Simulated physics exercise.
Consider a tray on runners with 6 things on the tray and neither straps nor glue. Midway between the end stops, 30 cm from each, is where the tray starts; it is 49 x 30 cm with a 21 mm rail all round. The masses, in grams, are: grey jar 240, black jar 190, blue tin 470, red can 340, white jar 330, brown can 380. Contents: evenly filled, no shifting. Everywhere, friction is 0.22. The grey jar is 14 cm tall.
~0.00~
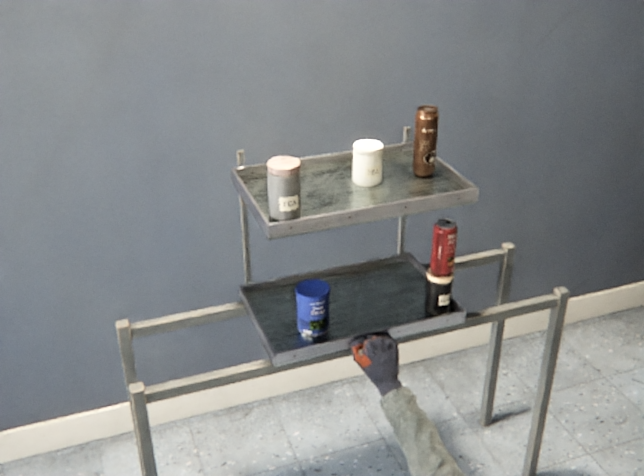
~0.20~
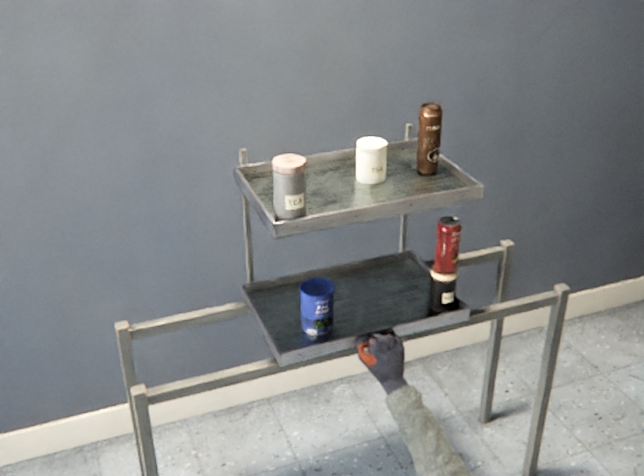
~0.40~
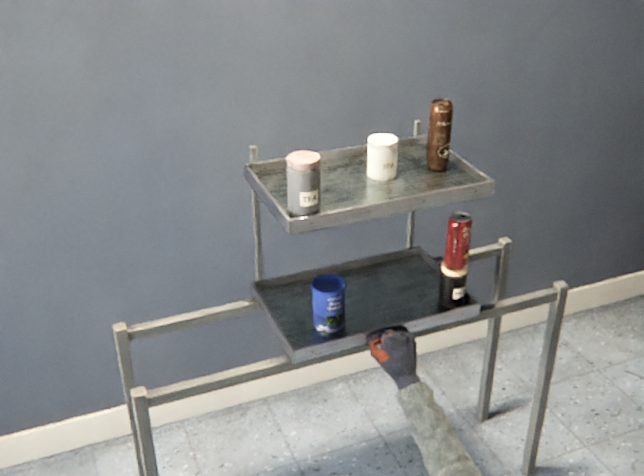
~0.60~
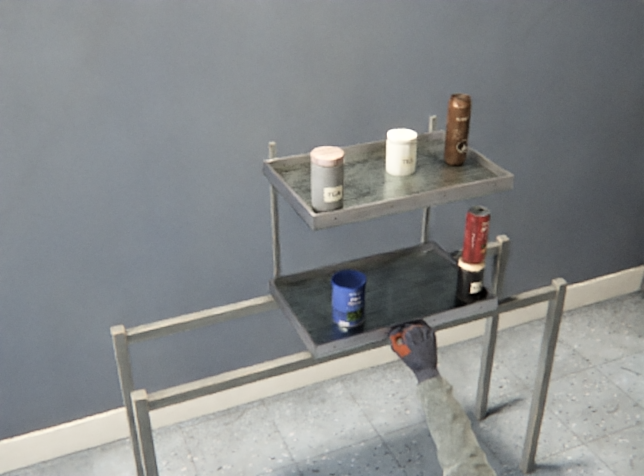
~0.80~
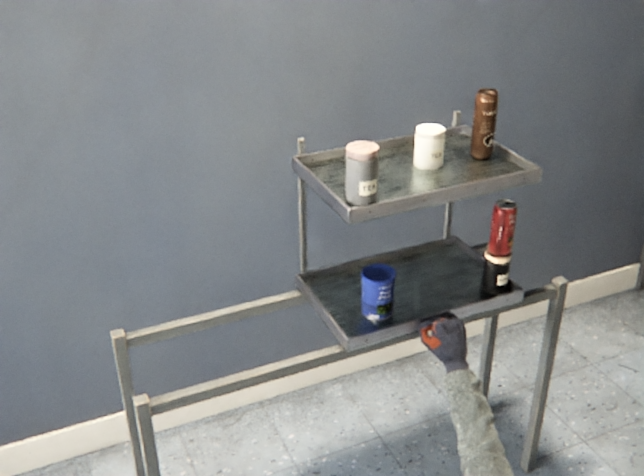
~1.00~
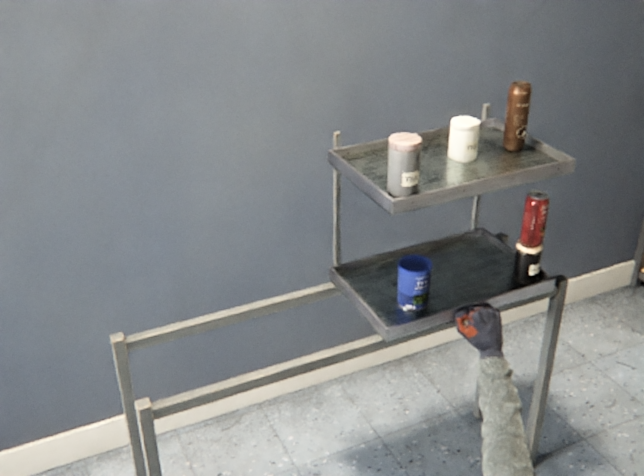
A two-level tray carrying jars, a tin and cans slides right, a gloved hand gripping its edge.
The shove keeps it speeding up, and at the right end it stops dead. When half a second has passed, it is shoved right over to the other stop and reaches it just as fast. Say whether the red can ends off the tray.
It escapes the tray.
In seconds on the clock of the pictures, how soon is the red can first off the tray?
Roughly at the 1.2 s mark.
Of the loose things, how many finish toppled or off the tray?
The answer: 1.
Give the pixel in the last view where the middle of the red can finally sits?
Close to (599, 422).
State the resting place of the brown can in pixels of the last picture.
My guess is roughly (290, 161).
By 1.30 s, tray moved 30 cm right; red can now off the tray; brown can tilted 13°; grey jar 7 cm from its spot.
By 1.80 s, tray moved 29 cm right; white jar 7 cm from its spot; grey jar 7 cm from its spot; blue tin 7 cm from its spot.
By 3.00 s, tray moved 1 cm right; white jar 7 cm from its spot; grey jar 7 cm from its spot; blue tin 7 cm from its spot.
By 3.70 s, tray moved 30 cm left; grey jar 4 cm from its spot; white jar 4 cm from its spot; blue tin 3 cm from its spot.
When it is over (4.2 s), off the tray, red can; not toppled but over 5 cm from the start, black jar; the other 4 within 5 cm of the start. In the last view, red can near (599, 422).
